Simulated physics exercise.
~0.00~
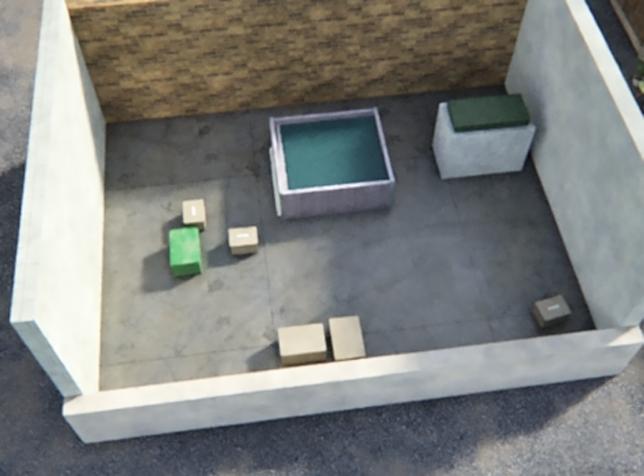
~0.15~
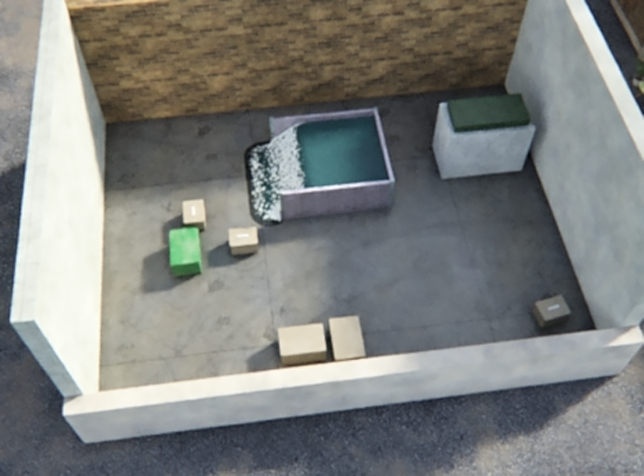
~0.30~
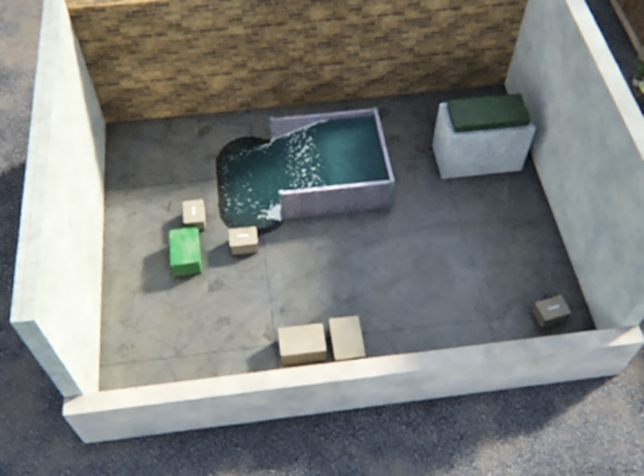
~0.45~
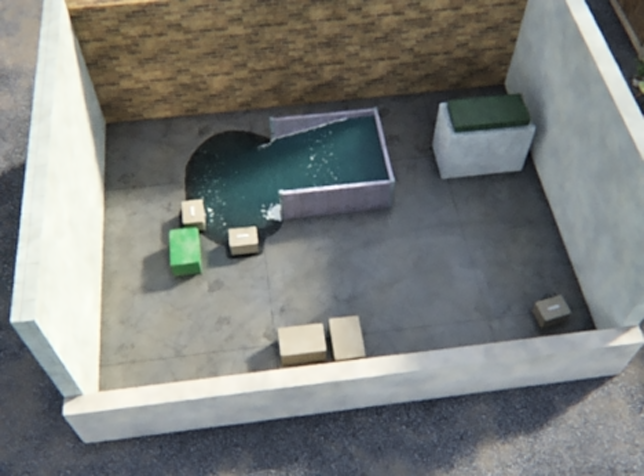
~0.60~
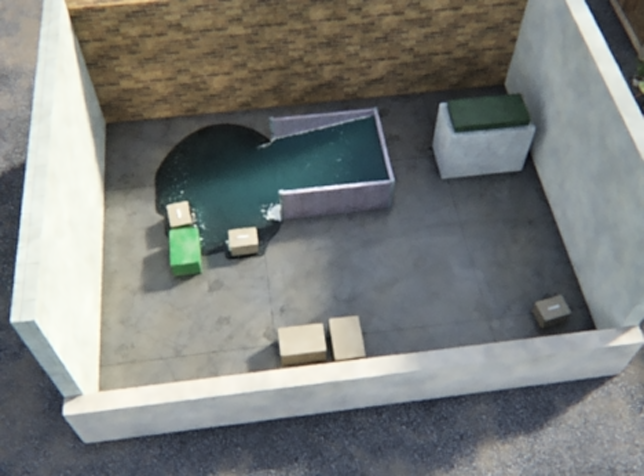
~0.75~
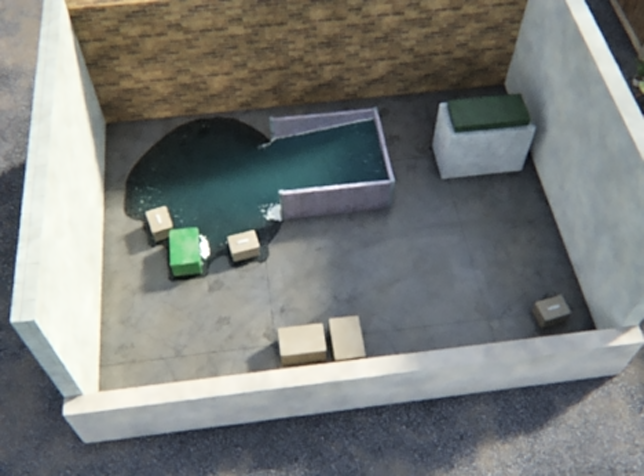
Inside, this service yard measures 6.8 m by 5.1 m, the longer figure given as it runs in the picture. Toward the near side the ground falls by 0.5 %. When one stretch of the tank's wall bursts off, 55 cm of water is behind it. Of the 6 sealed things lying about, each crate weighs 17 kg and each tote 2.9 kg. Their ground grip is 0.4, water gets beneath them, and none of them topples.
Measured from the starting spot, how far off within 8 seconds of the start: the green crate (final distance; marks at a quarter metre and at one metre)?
Result: A long way off.
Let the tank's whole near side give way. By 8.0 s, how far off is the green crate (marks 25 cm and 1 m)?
Outcome for the green crate: It remains nearly still.
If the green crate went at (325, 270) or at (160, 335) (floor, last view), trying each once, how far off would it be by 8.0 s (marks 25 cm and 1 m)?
Try one, it keeps its spot; try two, it is swept a long way.
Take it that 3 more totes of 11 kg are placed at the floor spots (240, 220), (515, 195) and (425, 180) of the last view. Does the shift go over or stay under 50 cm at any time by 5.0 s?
Order as asked - farther, not as far, not as far.
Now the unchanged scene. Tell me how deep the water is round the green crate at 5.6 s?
Somewhere close to 12 cm.
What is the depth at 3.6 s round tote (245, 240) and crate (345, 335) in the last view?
Close to 1 and 0 centimetres.
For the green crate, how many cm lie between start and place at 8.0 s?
About 300 cm.
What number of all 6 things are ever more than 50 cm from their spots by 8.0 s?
That makes 5.
After 1.6 s the green crate is near (145, 268), 0.6 m from its start, aground; 1 afloat.
After 3.6 s the green crate is near (145, 368), 1.9 m from its start, afloat; 2 afloat.
After 5.6 s the green crate is near (223, 371), 2.1 m from its start, afloat; 3 afloat.
After 8.0 s the green crate is near (377, 346), 3.1 m from its start, afloat; 3 afloat.
